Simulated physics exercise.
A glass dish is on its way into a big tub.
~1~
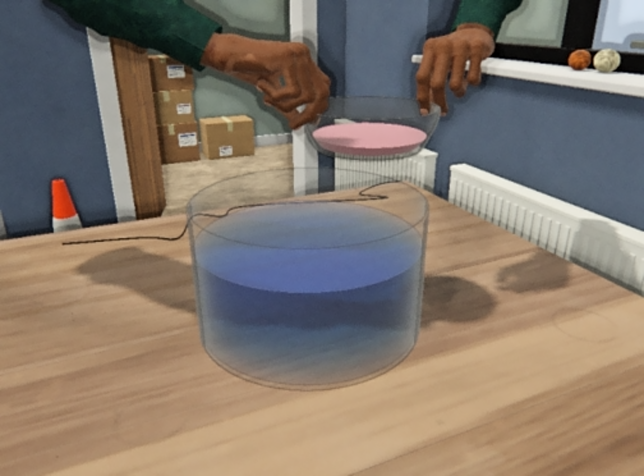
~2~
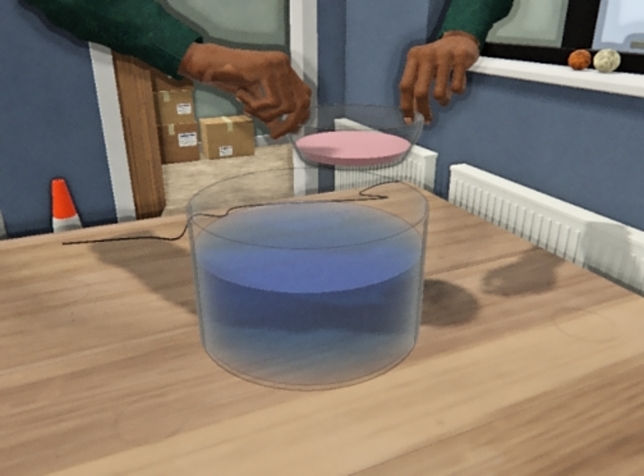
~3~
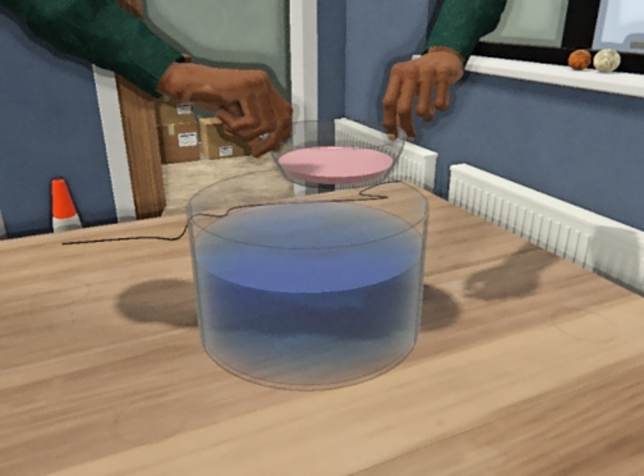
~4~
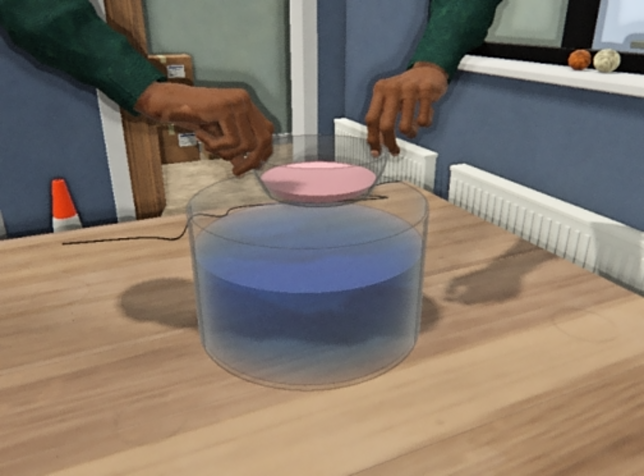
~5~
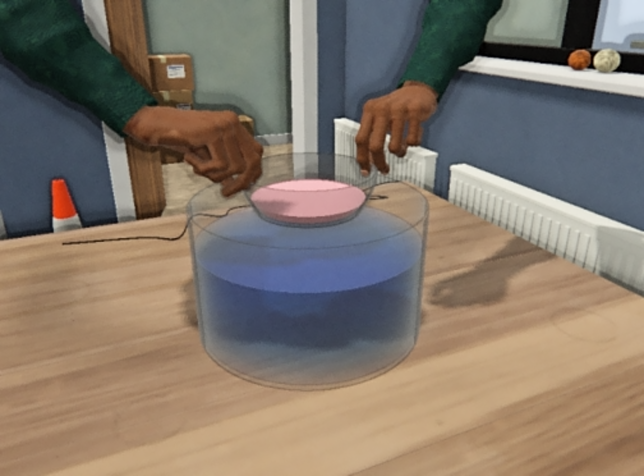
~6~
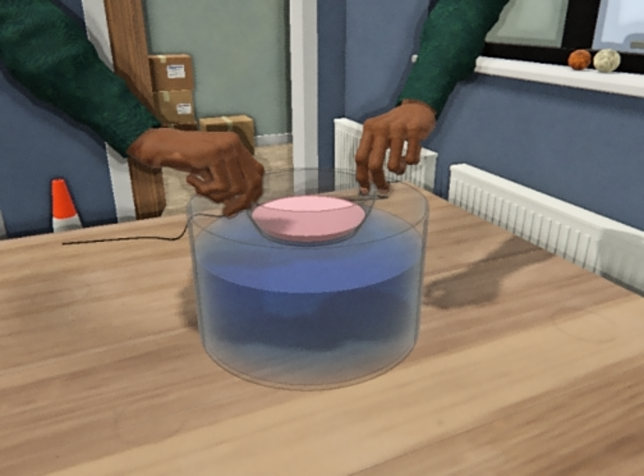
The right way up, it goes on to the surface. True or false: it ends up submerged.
False.
Shortly, the dish dips into the dyed water.
Then, it bobs and steadies.
At the finish, the dish floats with about half of its side showing.
